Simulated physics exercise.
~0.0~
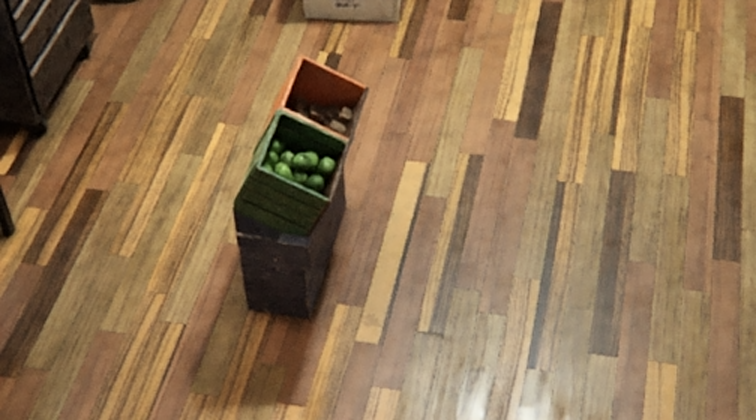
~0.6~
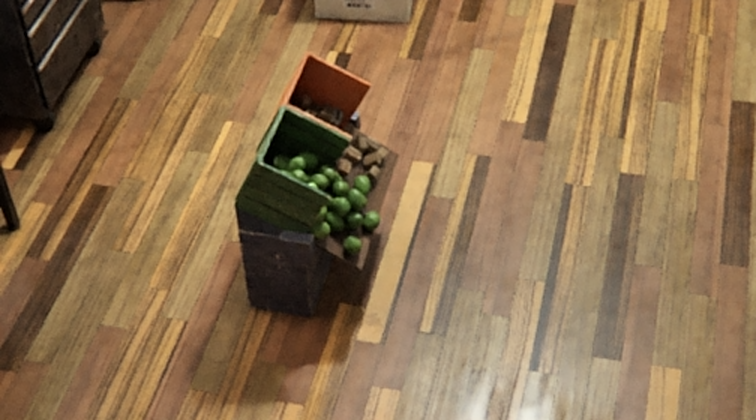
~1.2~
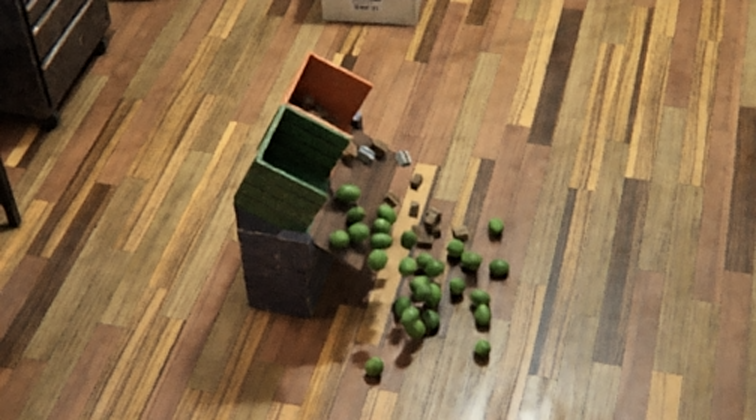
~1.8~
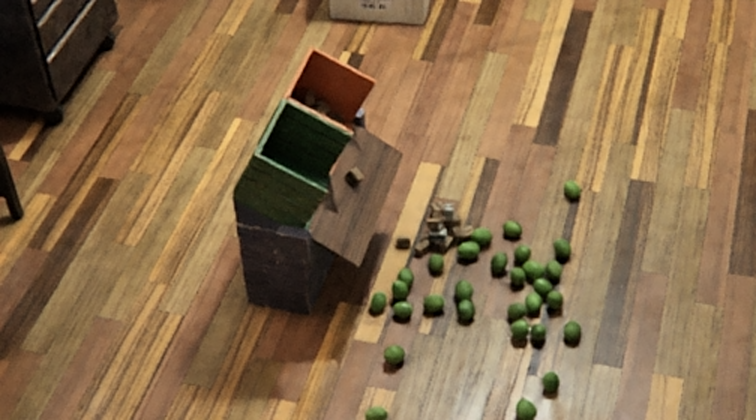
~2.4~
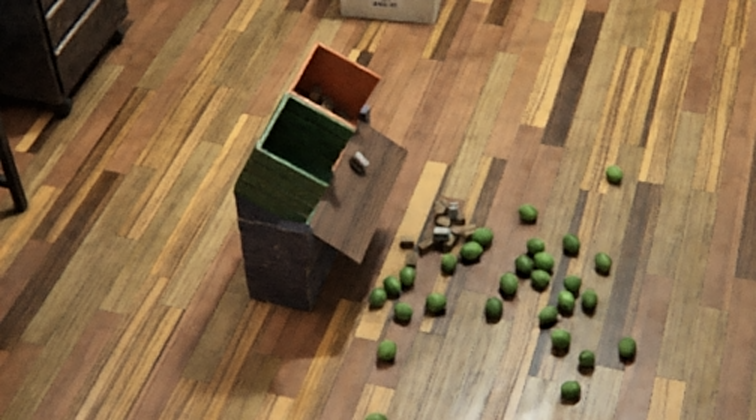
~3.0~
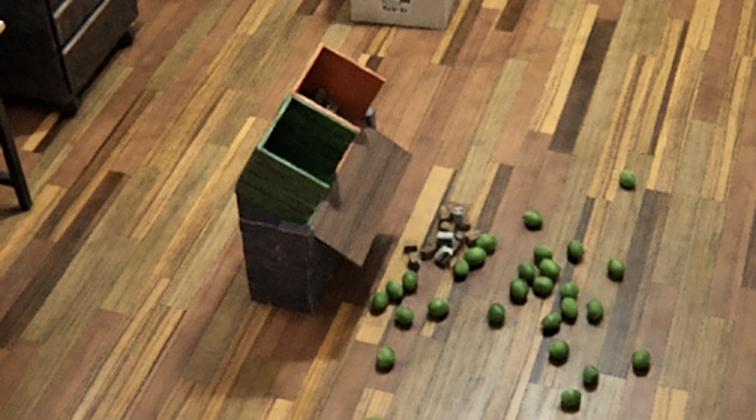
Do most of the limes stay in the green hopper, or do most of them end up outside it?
Most of the limes end up outside the green hopper, spread over the floor to the right of the stand.
